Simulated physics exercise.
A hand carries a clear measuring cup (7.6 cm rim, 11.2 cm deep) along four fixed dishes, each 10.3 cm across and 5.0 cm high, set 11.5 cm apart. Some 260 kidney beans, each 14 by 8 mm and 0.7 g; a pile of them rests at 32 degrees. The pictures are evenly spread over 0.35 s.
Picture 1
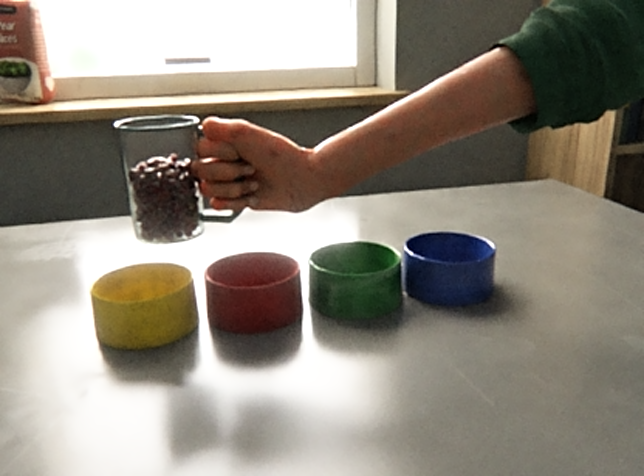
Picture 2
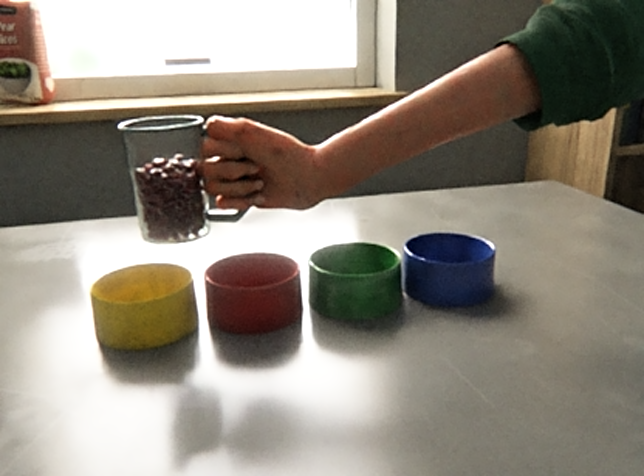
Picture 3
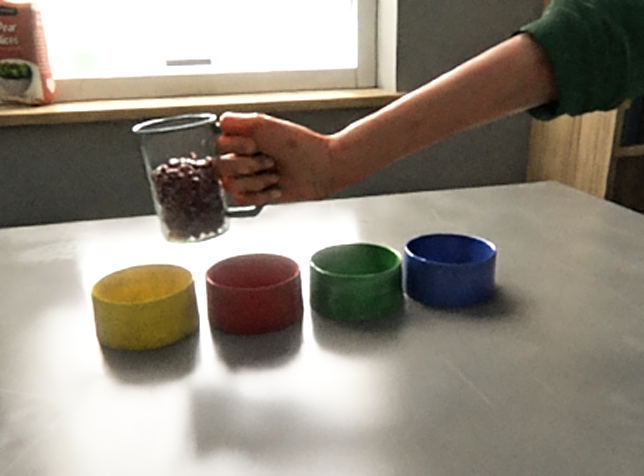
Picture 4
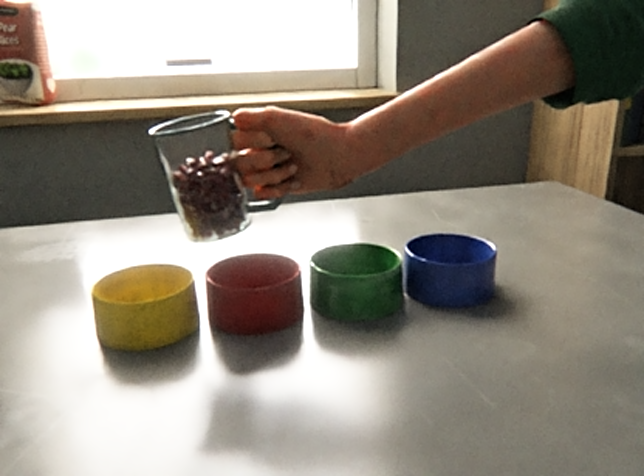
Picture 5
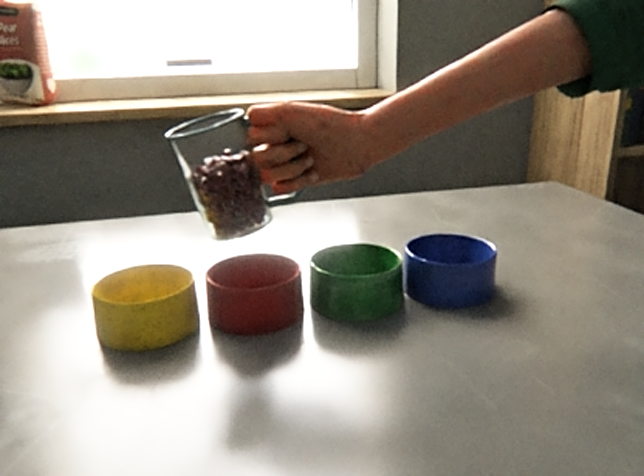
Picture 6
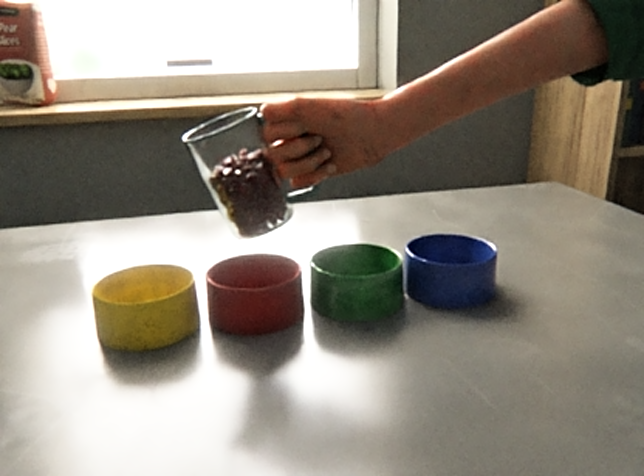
A hand moves a clear cup of dark beans rightward above yellow, red, green and blue dishes, gradually tilting it left.
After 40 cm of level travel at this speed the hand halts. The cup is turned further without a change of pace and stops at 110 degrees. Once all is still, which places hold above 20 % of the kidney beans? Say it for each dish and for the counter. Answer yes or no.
Red: No, blue: Yes, green: No, yellow: No, counter: No.
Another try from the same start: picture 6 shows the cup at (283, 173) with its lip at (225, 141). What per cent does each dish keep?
Red 0; blue 100; green 0; yellow 0.
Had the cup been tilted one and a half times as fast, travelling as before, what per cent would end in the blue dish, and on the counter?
In that case blue 80, counter 10.
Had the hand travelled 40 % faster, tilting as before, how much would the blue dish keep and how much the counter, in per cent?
Blue 100; counter 0.
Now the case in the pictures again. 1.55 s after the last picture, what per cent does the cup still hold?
Roughly 75 per cent.
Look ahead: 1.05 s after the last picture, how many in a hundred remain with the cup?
Some 100 per cent of the load.
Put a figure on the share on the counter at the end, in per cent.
Some 0 per cent.
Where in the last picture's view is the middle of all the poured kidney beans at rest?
Around (451, 270).
Then, 0.63 s after the last picture, tilt 62 degrees; cup holds 100 %.
Then, 1.05 s after the last picture, tilt 90 degrees; cup holds 100 %.
Then, 1.55 s after the last picture, tilt 110 degrees; cup holds 75 %, blue 20 %.
In the end, red 0 %, blue 100 %, green 0 %, yellow 0 %, counter 0 %.
